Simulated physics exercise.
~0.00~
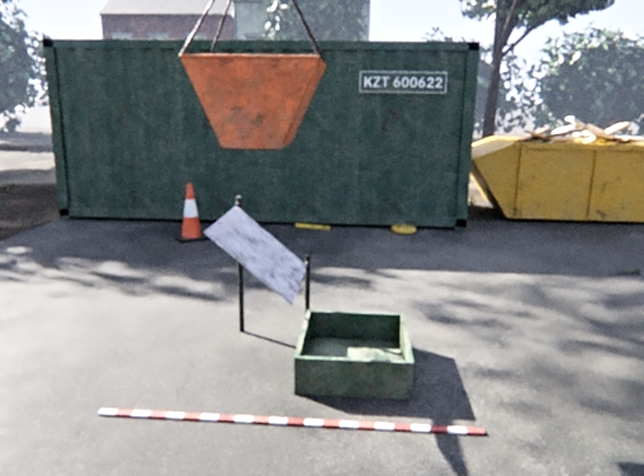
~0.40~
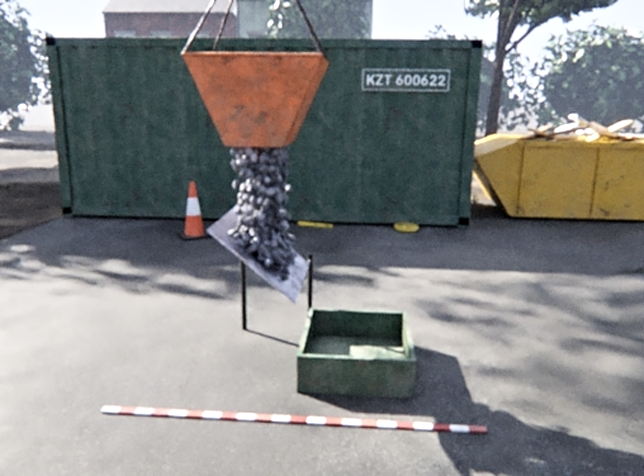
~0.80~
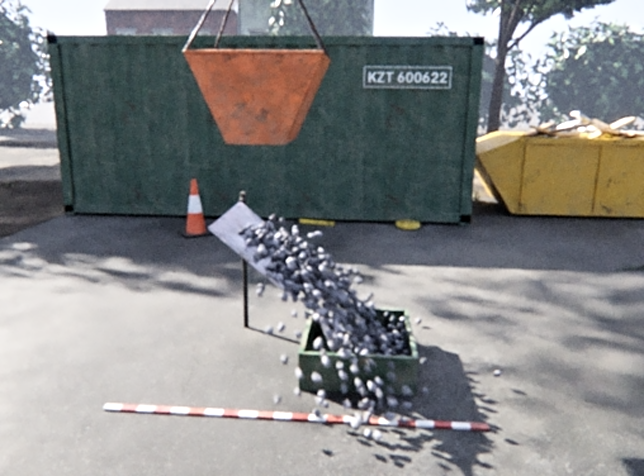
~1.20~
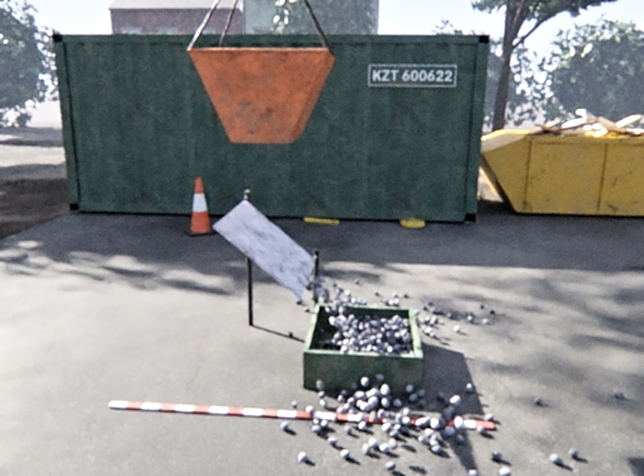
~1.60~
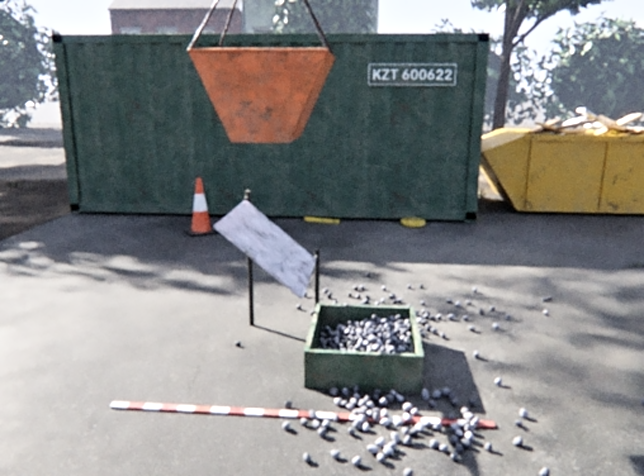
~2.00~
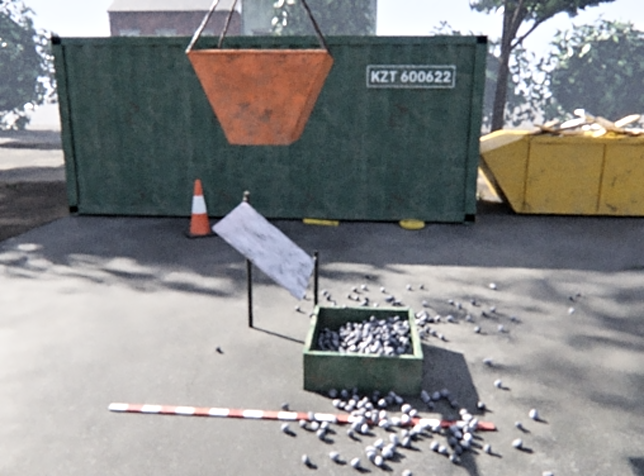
Orange skip dropping grey stones onto a sloping steel plate, most sliding into a green bin and the rest scattering around it.
